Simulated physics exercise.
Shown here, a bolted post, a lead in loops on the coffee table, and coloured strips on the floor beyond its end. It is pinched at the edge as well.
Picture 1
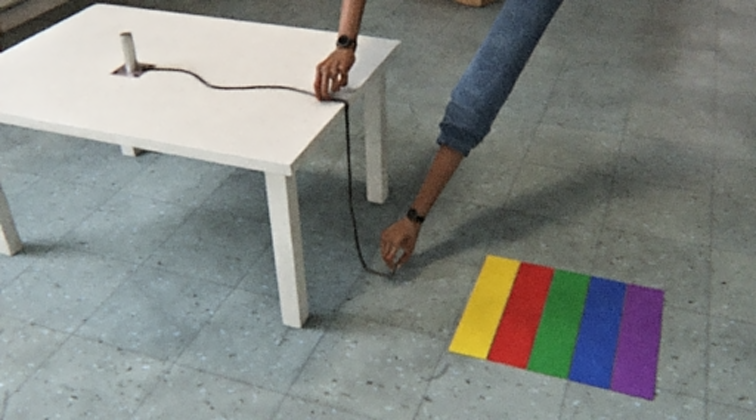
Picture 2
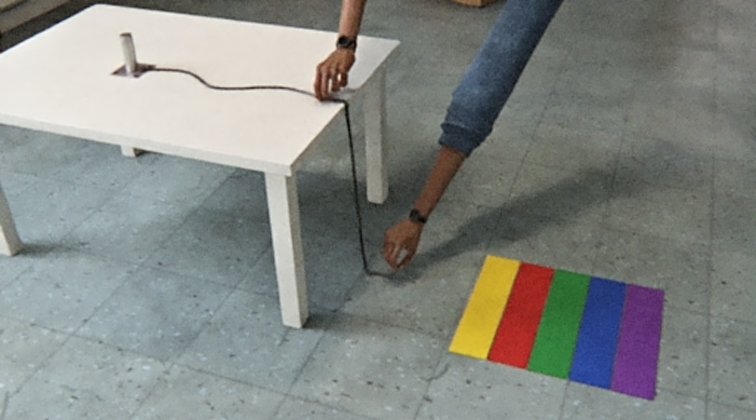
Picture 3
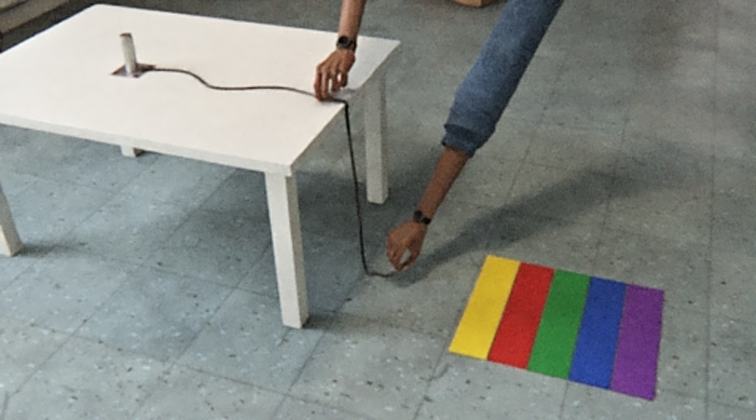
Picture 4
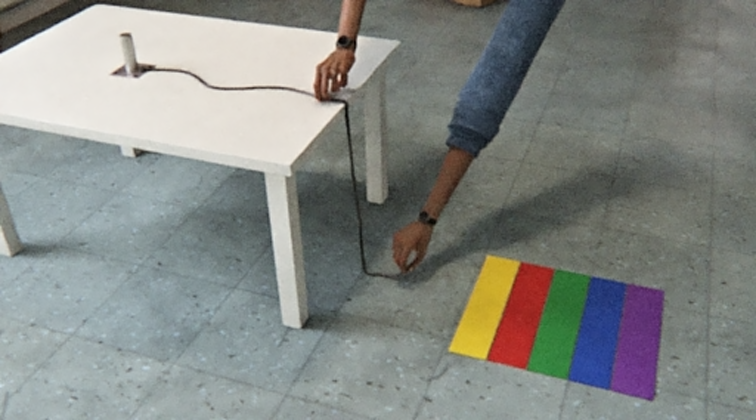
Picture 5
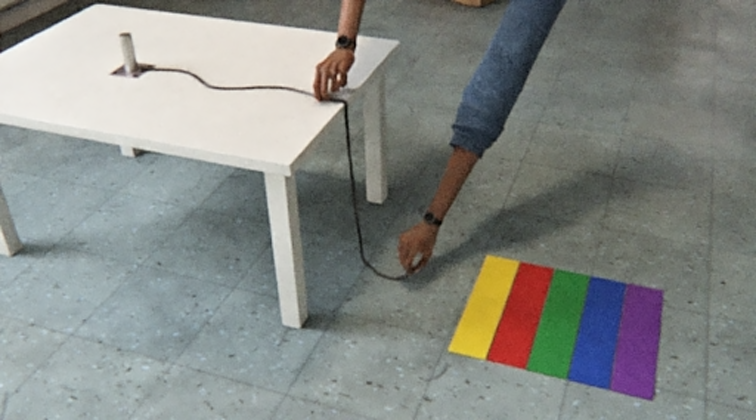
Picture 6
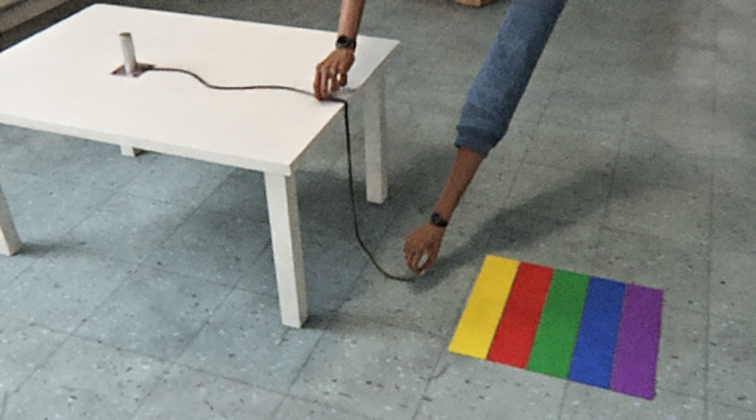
One hand pinched a dark cord at the edge of a white table while the other held its hanging end near the floor and drew it slightly right, toward some coloured strips.
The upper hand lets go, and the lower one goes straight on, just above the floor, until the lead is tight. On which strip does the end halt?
The end stops over the red strip.
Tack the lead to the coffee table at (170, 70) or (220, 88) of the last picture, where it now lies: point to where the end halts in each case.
The places are (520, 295) and (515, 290).
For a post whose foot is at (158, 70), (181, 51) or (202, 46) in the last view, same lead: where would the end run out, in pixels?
The places are (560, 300), (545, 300) and (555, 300).
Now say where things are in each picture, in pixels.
The first picture shows end (395, 267); yellow (474, 335); red (513, 344); green (552, 354); blue (593, 363); purple (635, 373).
The second picture shows end (398, 267); lead through (176, 71) (222, 89) (299, 91) (349, 128) (356, 193) (363, 254).
The third picture shows end (402, 269).
The fourth picture shows end (407, 270); lead through (176, 71) (222, 89) (298, 91) (348, 128) (355, 192) (363, 255).
The fifth picture shows end (413, 271).
The sixth picture shows end (419, 272); lead through (176, 70) (222, 88) (298, 91) (347, 127) (352, 192) (369, 254).
A little later, end near (463, 281); short of the strips.
Next, end near (502, 290); over yellow.
When it is tight, end near (525, 295); over red. It gets as far as the red strip.
